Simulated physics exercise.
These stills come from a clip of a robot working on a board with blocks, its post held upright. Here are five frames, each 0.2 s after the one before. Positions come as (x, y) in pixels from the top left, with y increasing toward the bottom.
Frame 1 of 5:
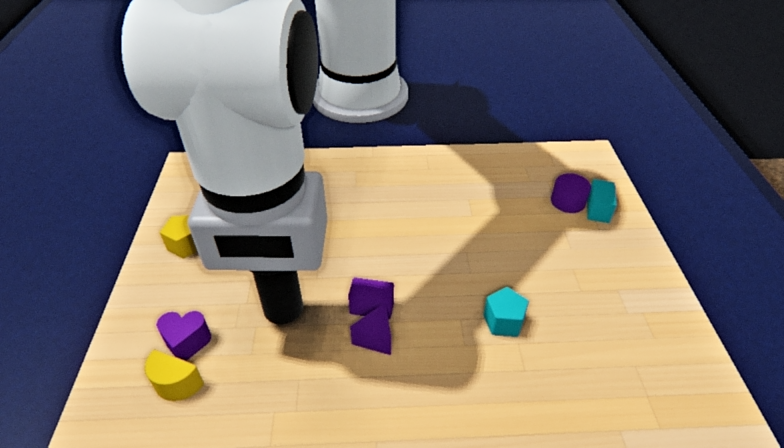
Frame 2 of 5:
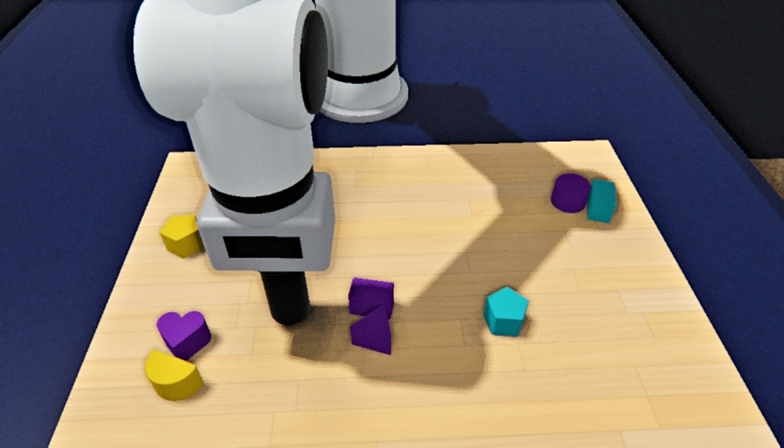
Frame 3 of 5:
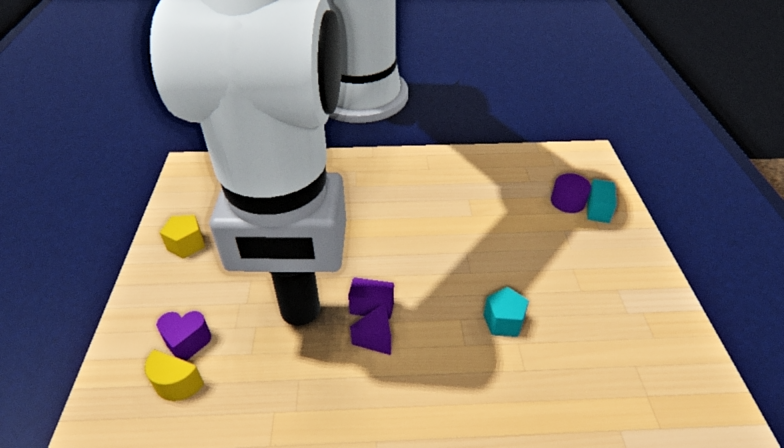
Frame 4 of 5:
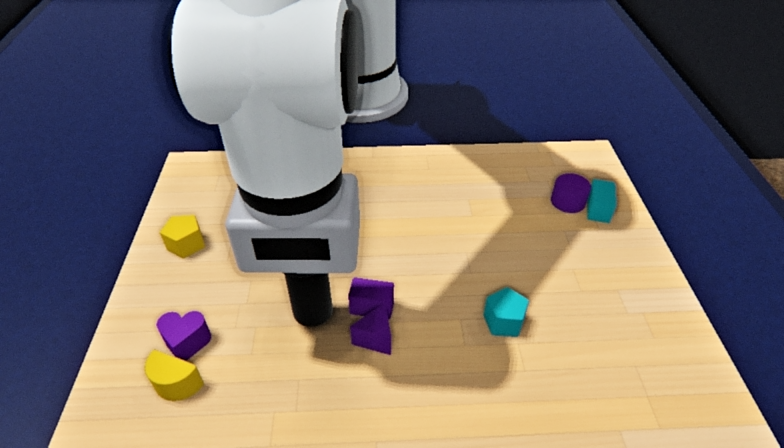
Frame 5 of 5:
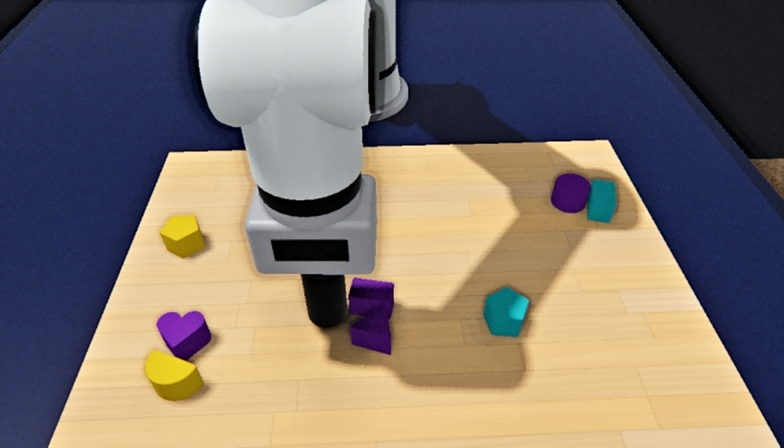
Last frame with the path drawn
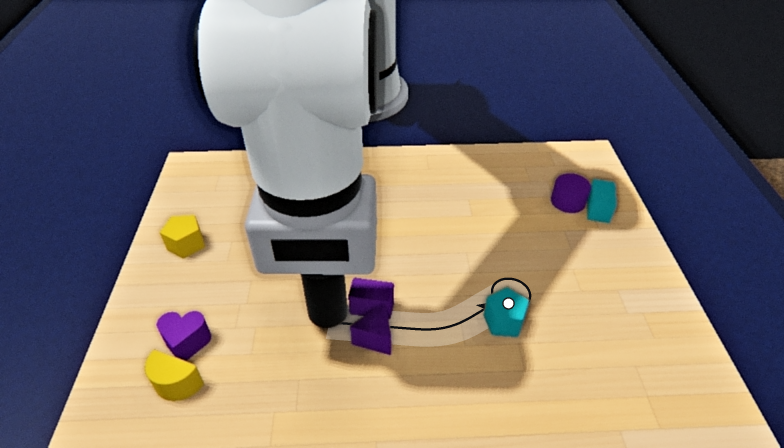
A white robot arm with a black post at its tip stands over a pale wooden board on a dark blue surface, seen from above at a fixed angle. Yellow blocks and a purple heart sit at left, two purple blocks near the middle, and turquoise and purple ones at right. The arm slides the post slowly rightward, close beside the middle purple pair, while the blocks stay still.
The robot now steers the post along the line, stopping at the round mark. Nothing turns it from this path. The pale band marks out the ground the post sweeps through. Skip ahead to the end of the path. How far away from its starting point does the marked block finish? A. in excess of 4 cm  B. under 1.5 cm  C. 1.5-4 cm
I'll go with C - 1.5-4 cm.
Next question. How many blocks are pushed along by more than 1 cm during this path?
I'd put the number at three or more.
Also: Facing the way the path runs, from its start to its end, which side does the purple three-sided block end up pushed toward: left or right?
My answer: Right.
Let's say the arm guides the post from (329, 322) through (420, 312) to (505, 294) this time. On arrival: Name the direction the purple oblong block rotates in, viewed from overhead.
It turns counter-clockwise.
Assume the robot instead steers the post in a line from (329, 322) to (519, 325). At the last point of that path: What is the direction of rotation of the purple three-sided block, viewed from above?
It rotates clockwise.
Path on the board, from (329, 322) through (396, 328) and (461, 322) to (511, 293); the dot is on the turquoise pentagon.
On the path given first. One third of the way, post (397, 317); purple oblong block (411, 279), turned 75° anticlockwise; purple three-sided block (413, 335), turned 20° clockwise.
Two thirds of the way, post (465, 311); purple oblong block (417, 278), turned 95° anticlockwise; purple three-sided block (423, 340), turned 45° clockwise.
At the end, post (514, 283); purple oblong block (417, 278), turned 95° anticlockwise; purple three-sided block (423, 340), turned 45° clockwise; turquoise pentagon (540, 301), turned 65° clockwise.
